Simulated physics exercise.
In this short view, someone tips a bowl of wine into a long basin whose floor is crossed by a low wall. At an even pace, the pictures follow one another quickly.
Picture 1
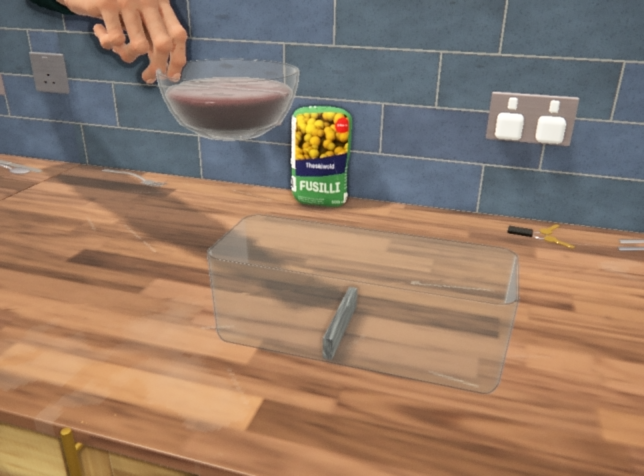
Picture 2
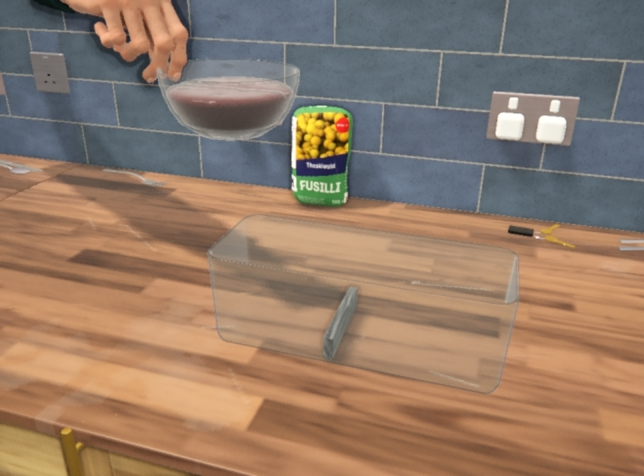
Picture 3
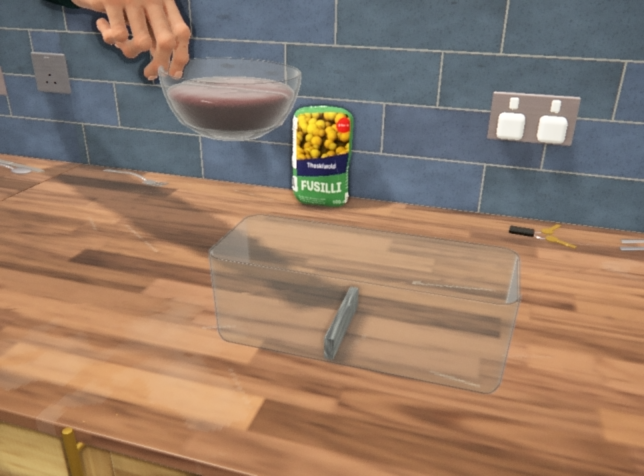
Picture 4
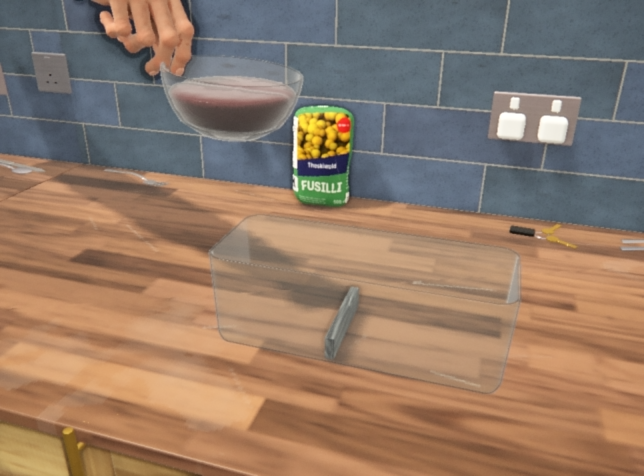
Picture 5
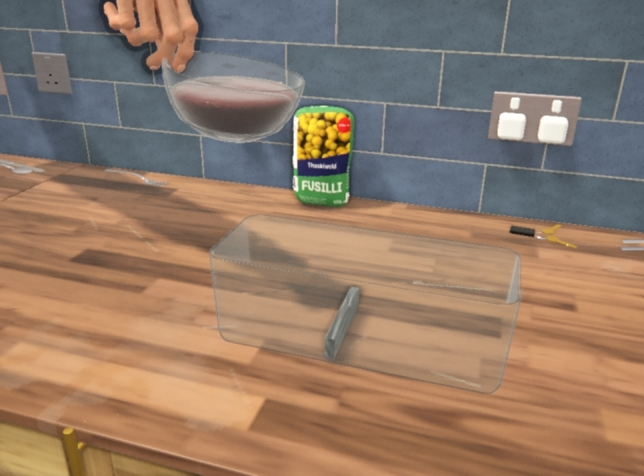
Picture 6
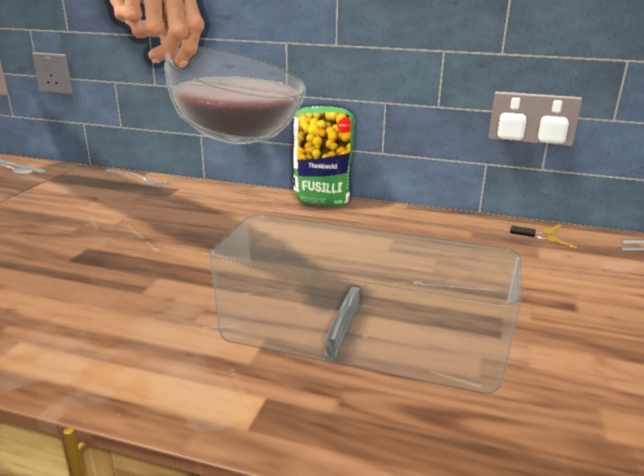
The clip shows a hand holding a clear glass bowl of dark red liquid above a wooden counter, near a long transparent basin with a low wall across its floor; the hand gradually tilts the bowl slightly to the right.
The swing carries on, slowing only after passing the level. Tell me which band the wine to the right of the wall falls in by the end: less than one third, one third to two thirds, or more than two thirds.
The share right of the wall is going to reach a third without passing two thirds.
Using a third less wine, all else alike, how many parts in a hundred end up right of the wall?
About 35 in a hundred.
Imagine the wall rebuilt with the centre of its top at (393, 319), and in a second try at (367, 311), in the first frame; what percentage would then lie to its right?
Estimated: 15 % first, 10 % second.
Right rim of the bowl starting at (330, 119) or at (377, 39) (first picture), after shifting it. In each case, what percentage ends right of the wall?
First some 75, then 90 per cent.
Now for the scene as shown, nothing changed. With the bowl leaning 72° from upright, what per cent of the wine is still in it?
It still holds around 40 per cent there.
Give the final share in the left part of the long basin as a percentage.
Near 45 in a hundred.
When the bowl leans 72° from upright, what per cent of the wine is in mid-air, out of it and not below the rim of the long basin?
Around 45 %.
A moment on, the bowl is tipped part way and 41 per cent is still to pour, 4 is left of the wall and 8 right of it.
Next, the bowl is tipped on its side and 3 per cent is still to pour, 35 is left of the wall and 52 right of it.
Then the bowl is tipped on its side and 0 per cent is still to pour, 45 is left of the wall and 54 right of it.
Later the bowl is tipped on its side and 0 per cent is still to pour, 45 is left of the wall and 55 right of it.
Finally, 45 per cent lies left of the wall, 55 right of it and 1 outside.
